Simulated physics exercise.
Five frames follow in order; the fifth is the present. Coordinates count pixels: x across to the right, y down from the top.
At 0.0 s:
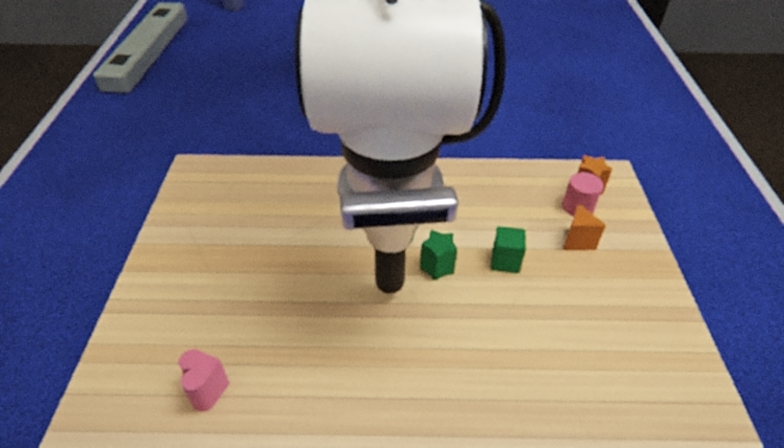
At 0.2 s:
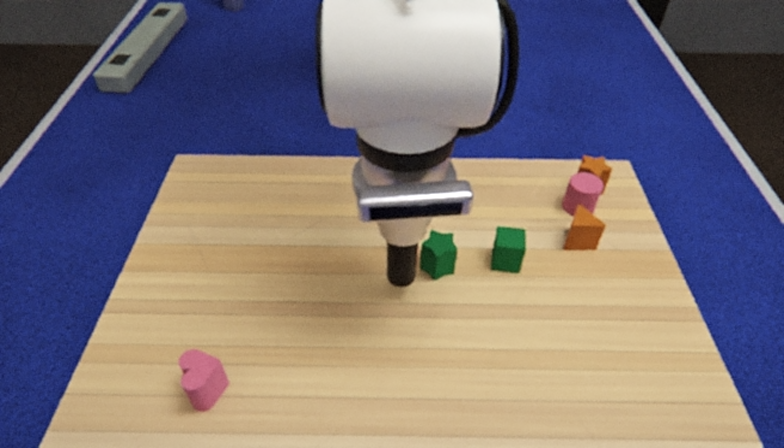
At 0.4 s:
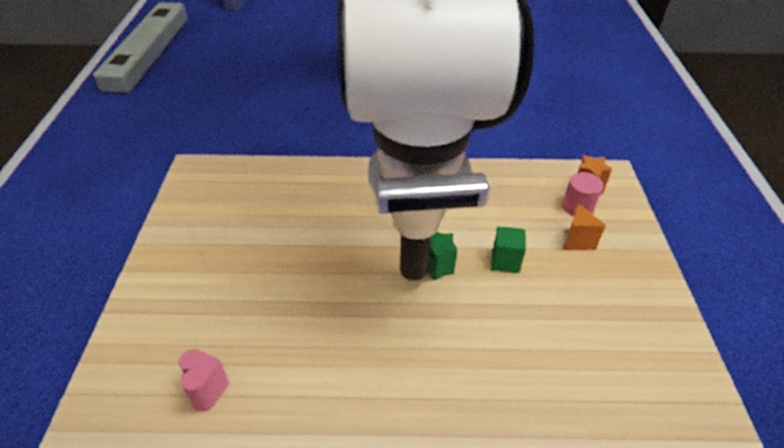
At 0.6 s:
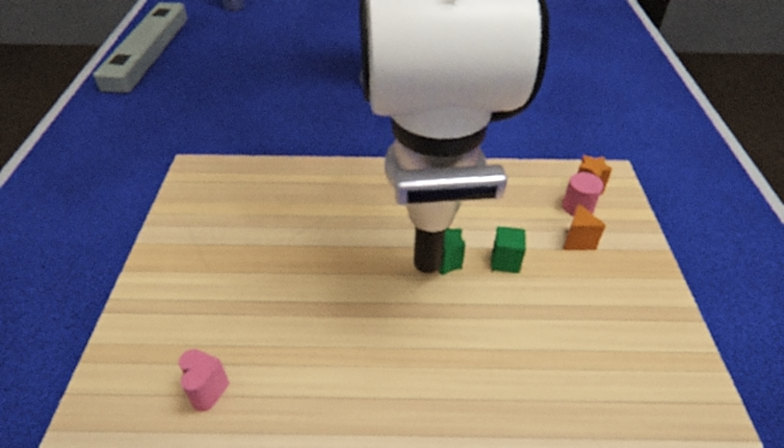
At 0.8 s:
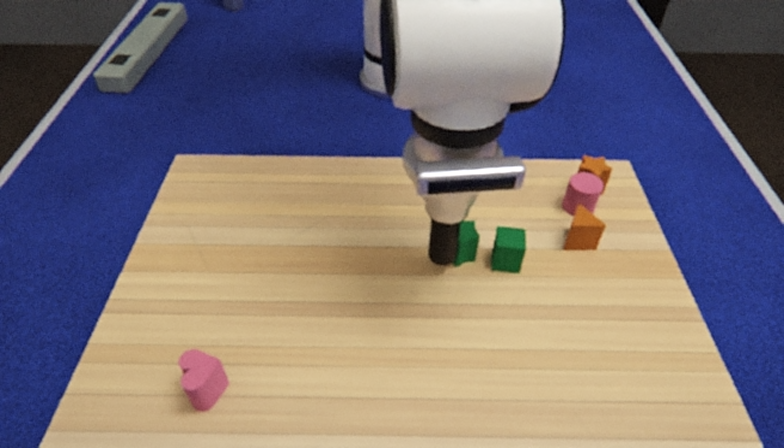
On a wooden board over blue, a robot arm's dark stick moving right and nudging a green star-shaped block toward a green square.
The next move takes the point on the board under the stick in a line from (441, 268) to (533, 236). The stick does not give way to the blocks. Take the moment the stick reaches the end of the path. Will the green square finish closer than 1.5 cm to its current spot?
Short answer: No.
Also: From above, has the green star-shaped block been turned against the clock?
It seems so.
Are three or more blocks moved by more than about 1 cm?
Short answer: No.
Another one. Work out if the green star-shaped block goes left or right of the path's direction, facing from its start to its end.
Answer: Leftward.
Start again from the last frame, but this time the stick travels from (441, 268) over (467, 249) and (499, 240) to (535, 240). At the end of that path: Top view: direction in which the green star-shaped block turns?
Looking down, my answer is that the green star-shaped block rotates anticlockwise.
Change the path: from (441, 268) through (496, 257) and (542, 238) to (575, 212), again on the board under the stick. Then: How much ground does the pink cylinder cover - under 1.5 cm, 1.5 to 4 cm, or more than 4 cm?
The block shifts between 1.5 and 4 cm.
What follows on the original path. One third of the way, stick (475, 245); green star-shaped block (488, 215), turned 15° anticlockwise.
Two thirds of the way, stick (506, 235); green star-shaped block (503, 203), turned 55° anticlockwise; green square (532, 238), turned 45° clockwise.
At the end, stick (536, 225); green star-shaped block (507, 201), turned 80° anticlockwise; green square (534, 238), turned 55° clockwise; orange triangular piece unmoved.
